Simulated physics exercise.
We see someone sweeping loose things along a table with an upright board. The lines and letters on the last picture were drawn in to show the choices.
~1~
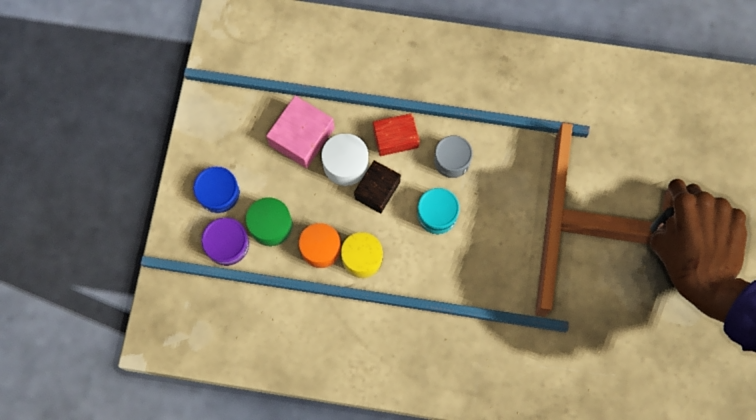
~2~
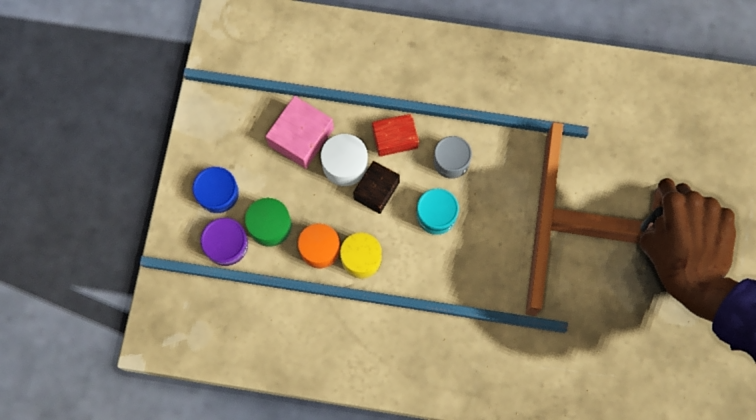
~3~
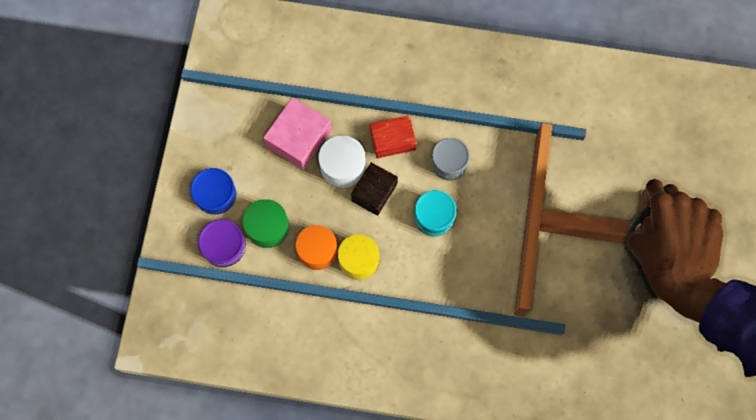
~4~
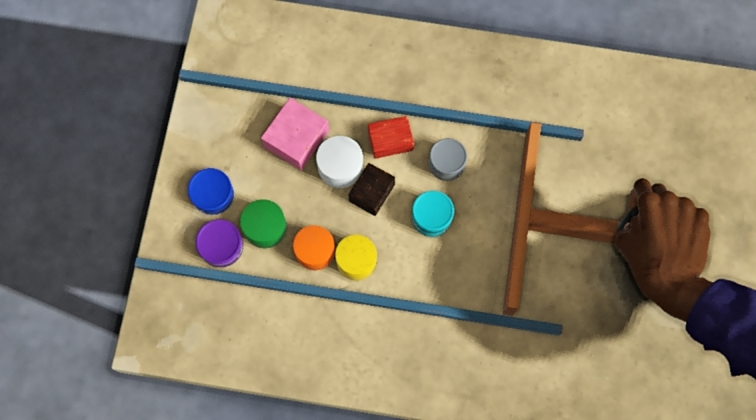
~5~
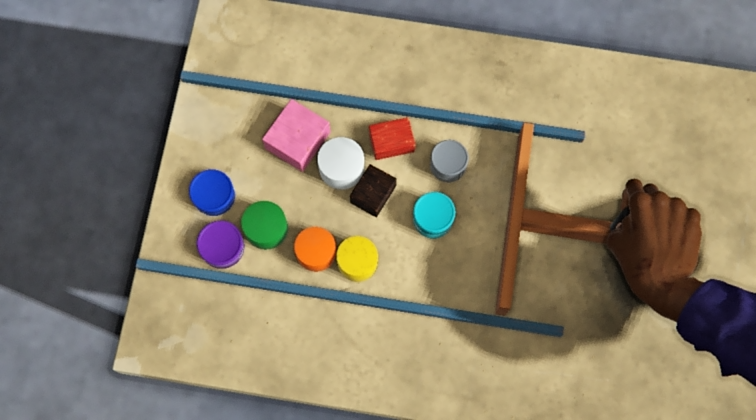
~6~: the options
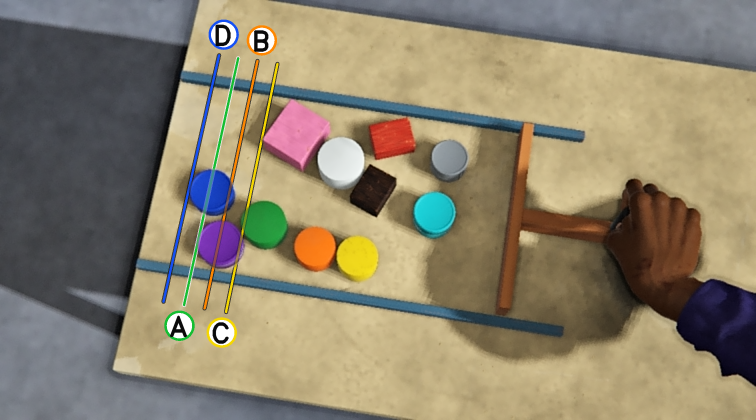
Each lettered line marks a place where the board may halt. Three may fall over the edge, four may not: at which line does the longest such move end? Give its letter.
The farthest such stop is B.
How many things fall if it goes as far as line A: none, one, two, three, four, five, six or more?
In all, six or more.
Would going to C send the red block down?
By then, no.
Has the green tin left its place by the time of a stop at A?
Yes.
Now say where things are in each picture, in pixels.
In the first picture, blue jar (217, 190); purple jar (226, 243); grey tub (453, 157).
In the second picture, board (548, 213); black block (377, 187).
In the third picture, board (536, 214); red block (393, 138).
In the fourth picture, board (525, 213); yellow pot (357, 258).
In the fifth picture, board (517, 213); pink block (297, 135); orange tin (315, 249); blue jar (213, 193).
On the marked copy, A at (212, 177); B at (232, 180); C at (253, 183); D at (192, 174).
With B. Early on, board (413, 197); red block (379, 130); grey tub (395, 158).
Further on, board (311, 181); blue jar (199, 183); purple jar (201, 246).
At the end, board (232, 169); purple jar over the edge; blue jar over the edge; two fallen.
As for the rest, A drops six; C is within the limit but short; D drops six.
